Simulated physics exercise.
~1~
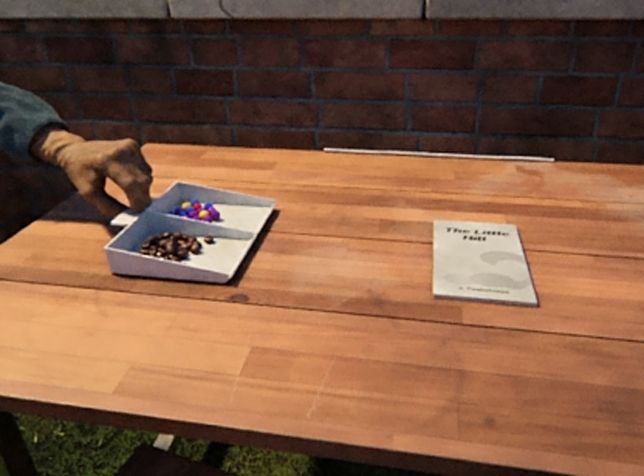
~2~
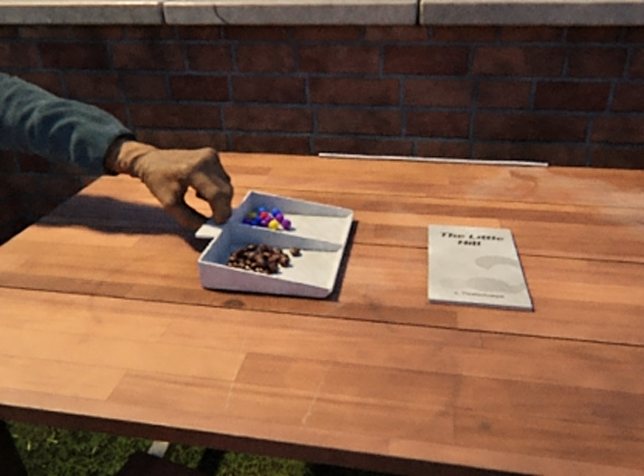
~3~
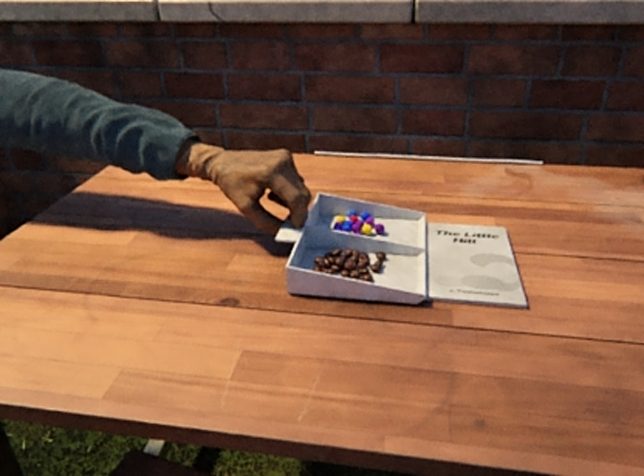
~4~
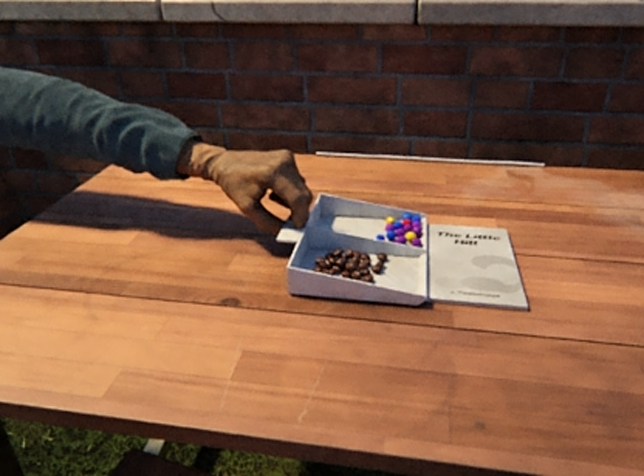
On a sunlit wooden table beside a brick wall, a hand in a blue-green sleeve grips the tab of a shallow white tray divided into two compartments. The near one holds brown, bean-like pieces, and the far one holds small purple, blue, pink and yellow pieces. The hand slides the tray to the right towards a thin grey book lying flat. The tray comes to a stop against the book's left edge. The colourful pieces then shift right to the front rim, while the brown ones stay where they are, and everything remains inside the tray.
